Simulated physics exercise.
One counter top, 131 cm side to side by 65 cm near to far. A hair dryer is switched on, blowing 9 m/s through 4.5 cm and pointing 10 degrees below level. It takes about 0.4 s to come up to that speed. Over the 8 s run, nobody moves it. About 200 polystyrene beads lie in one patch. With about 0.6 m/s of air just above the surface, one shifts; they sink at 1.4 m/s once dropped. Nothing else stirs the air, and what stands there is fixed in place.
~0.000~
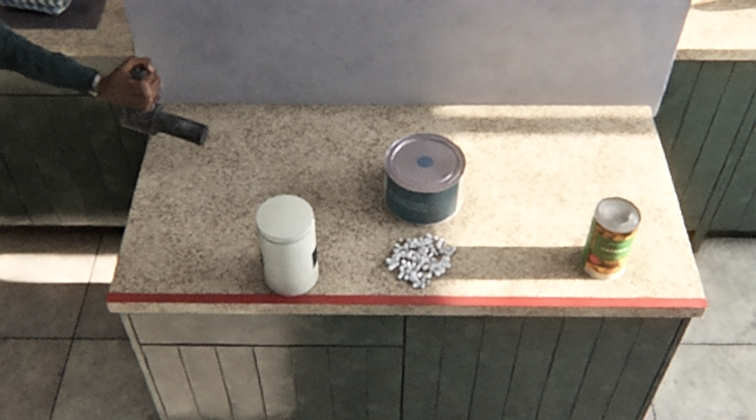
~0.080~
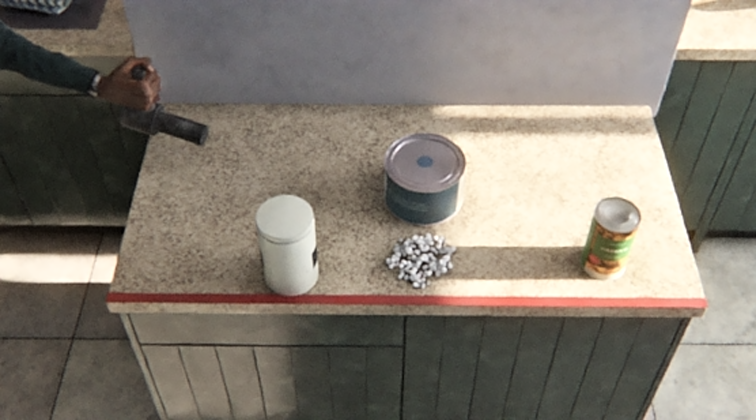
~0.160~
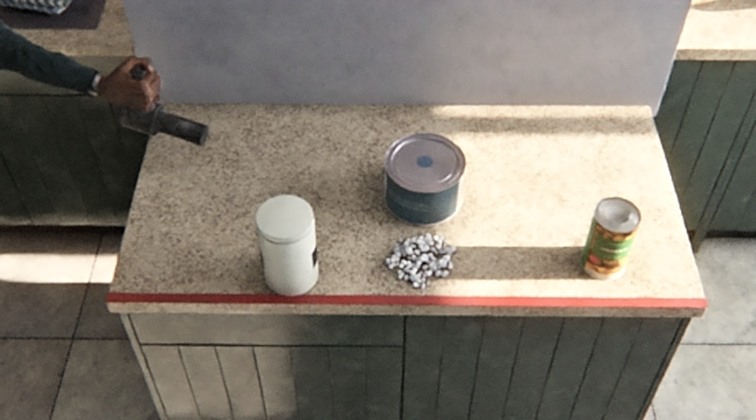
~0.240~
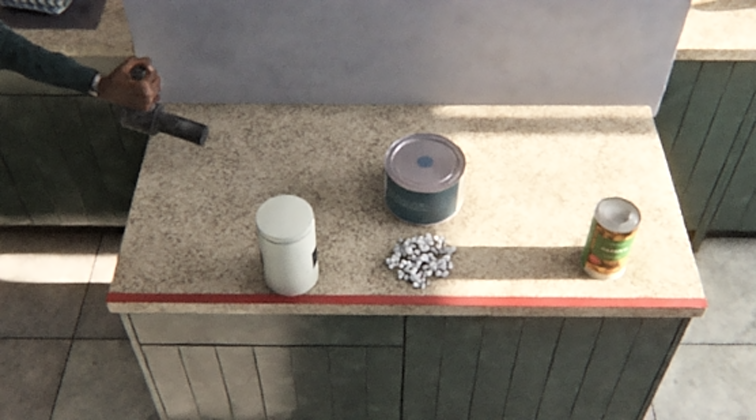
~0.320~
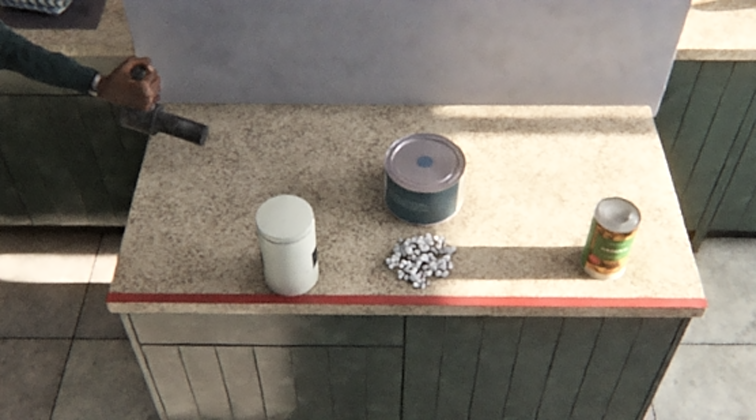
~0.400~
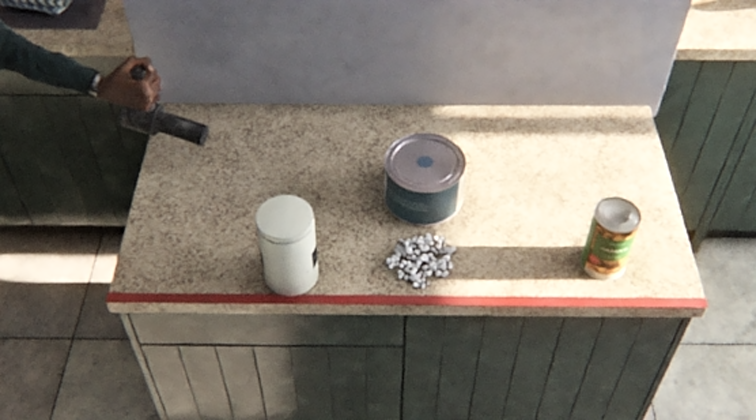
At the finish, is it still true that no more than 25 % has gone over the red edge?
No, more than that has gone.
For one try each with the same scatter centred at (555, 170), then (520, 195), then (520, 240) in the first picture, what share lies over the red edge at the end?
0 %, 0 %, 0 %.
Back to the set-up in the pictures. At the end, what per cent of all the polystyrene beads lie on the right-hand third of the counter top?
Something close to 0 % ends up there.
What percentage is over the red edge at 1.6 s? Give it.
90 %, roughly.
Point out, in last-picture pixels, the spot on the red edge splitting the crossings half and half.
Roughly at pixel (466, 306).
After 1.6 s, 90 % are over the red edge; 84 % have settled or left.
After 2.6 s, 100 % are over the red edge; 100 % have settled or left.
After 4.4 s, 100 % are over the red edge; 100 % have settled or left.
After 8.0 s, at the end, 100 % are over the red edge.
